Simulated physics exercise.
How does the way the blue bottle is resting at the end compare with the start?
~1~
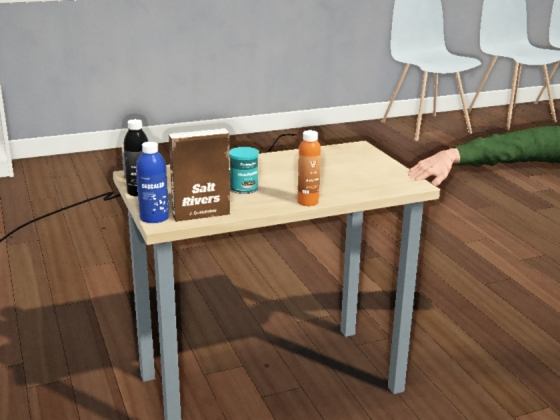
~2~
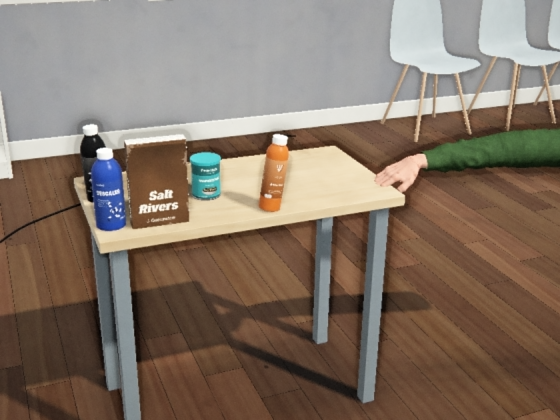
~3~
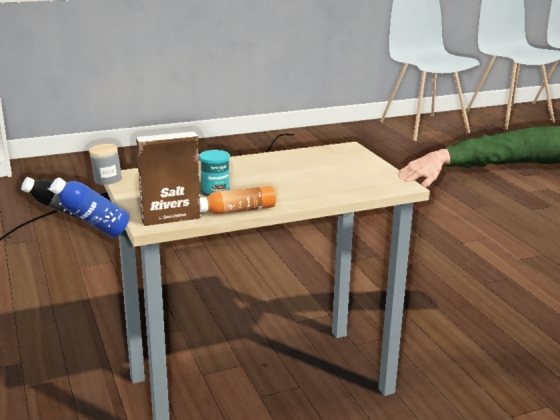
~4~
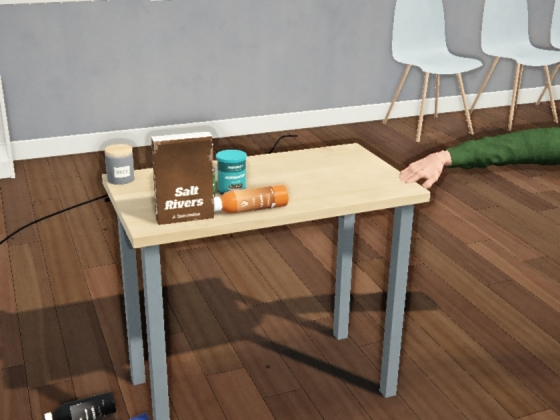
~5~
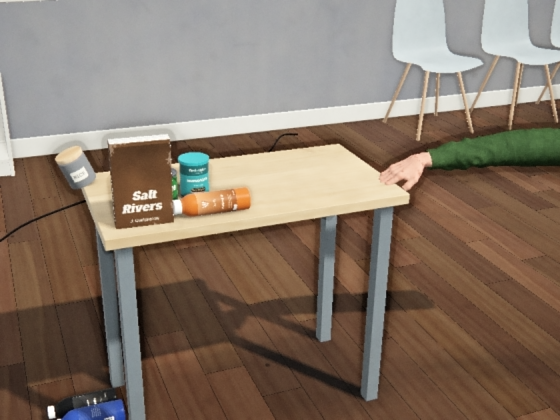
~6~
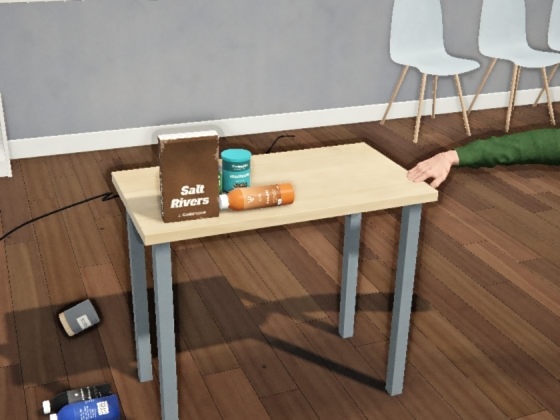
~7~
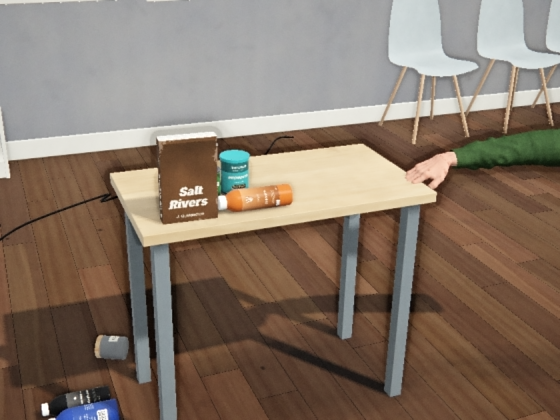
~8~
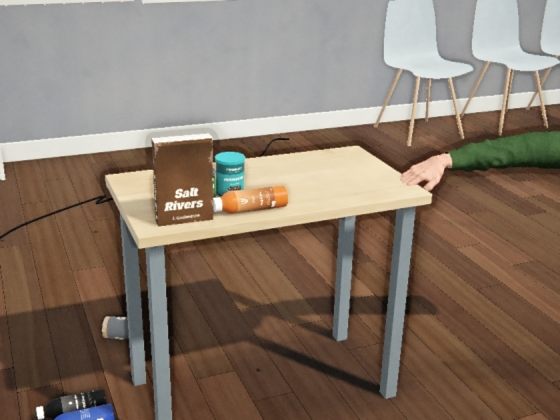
The blue bottle stands upright on the table at the start, but at the end it is lying on its side on the floor.
The clip shows a hand shifting a side table left and right, toppling an orange bottle as blue and black bottles fall off the left end, followed by a grey jar. The fallen items end on the floor, while the brown book and turquoise tin remain upright beside the toppled orange bottle.
